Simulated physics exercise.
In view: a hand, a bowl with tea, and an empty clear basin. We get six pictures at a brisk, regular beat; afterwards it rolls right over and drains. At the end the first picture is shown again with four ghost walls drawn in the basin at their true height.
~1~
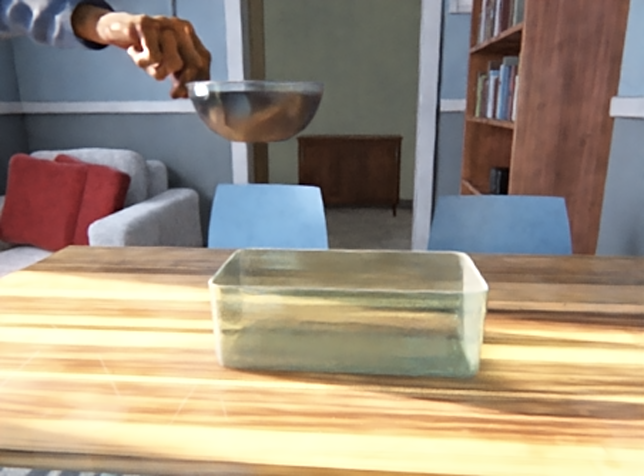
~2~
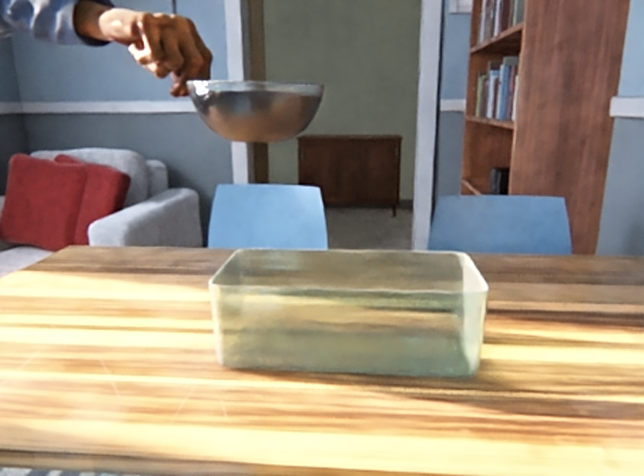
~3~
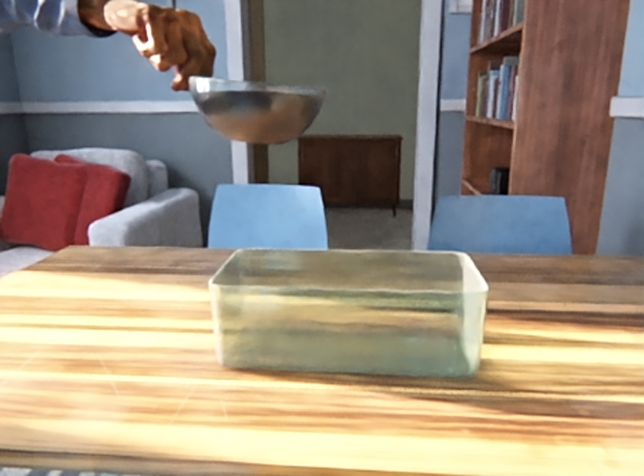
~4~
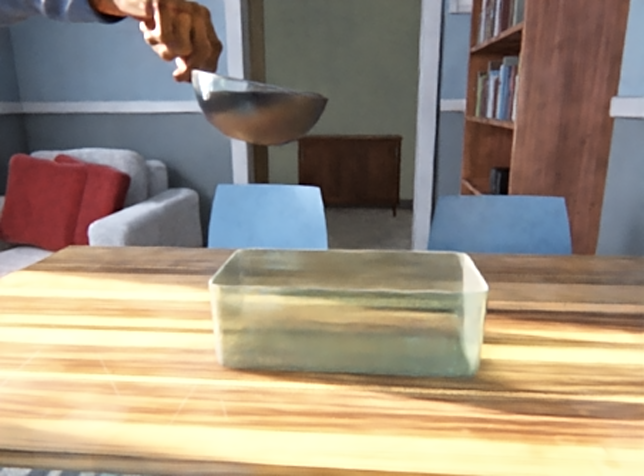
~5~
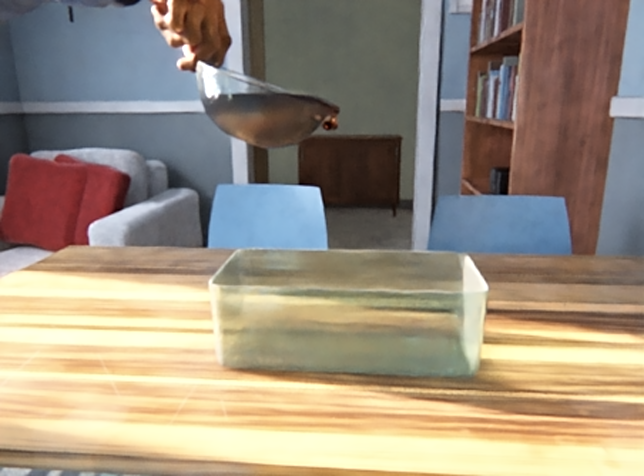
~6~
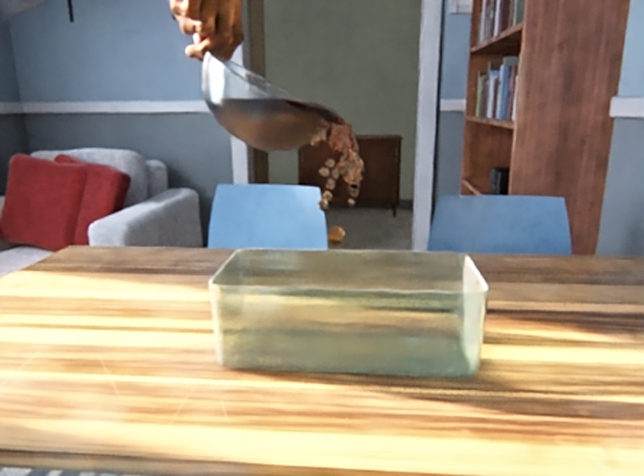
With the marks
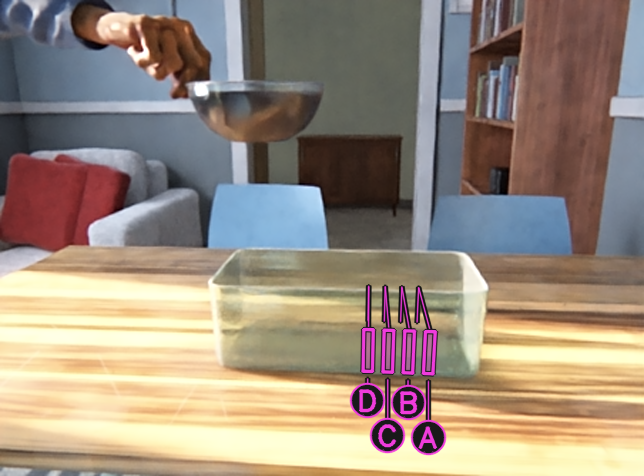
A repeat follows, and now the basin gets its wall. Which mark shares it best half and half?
C.
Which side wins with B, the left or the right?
The left side.
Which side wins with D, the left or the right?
More ends on the right.
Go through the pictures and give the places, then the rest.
Upright, lip at (322, 83); basin from (218, 364) to (478, 374); nothing has left yet.
Upright, lip at (322, 85); nothing has left yet.
Tipped about 5°, lip at (324, 90); nothing has left yet.
Tipped about 12°, lip at (326, 98); tea is over the lip, down to (321, 97).
Tipped about 21°, lip at (327, 109); tea is over the lip, down to (331, 127).
Tipped about 31°, lip at (326, 121); tea is over the lip, down to (335, 241).
On the marked copy, A at (428, 381); B at (408, 380); C at (387, 379); D at (367, 378).
If A is chosen, about 97 % ends left of the wall and 2 % right of it.
If B is chosen, about 85 % ends left of the wall and 14 % right of it.
If C is chosen, about 49 % ends left of the wall and 50 % right of it.
If D is chosen, about 25 % ends left of the wall and 74 % right of it.
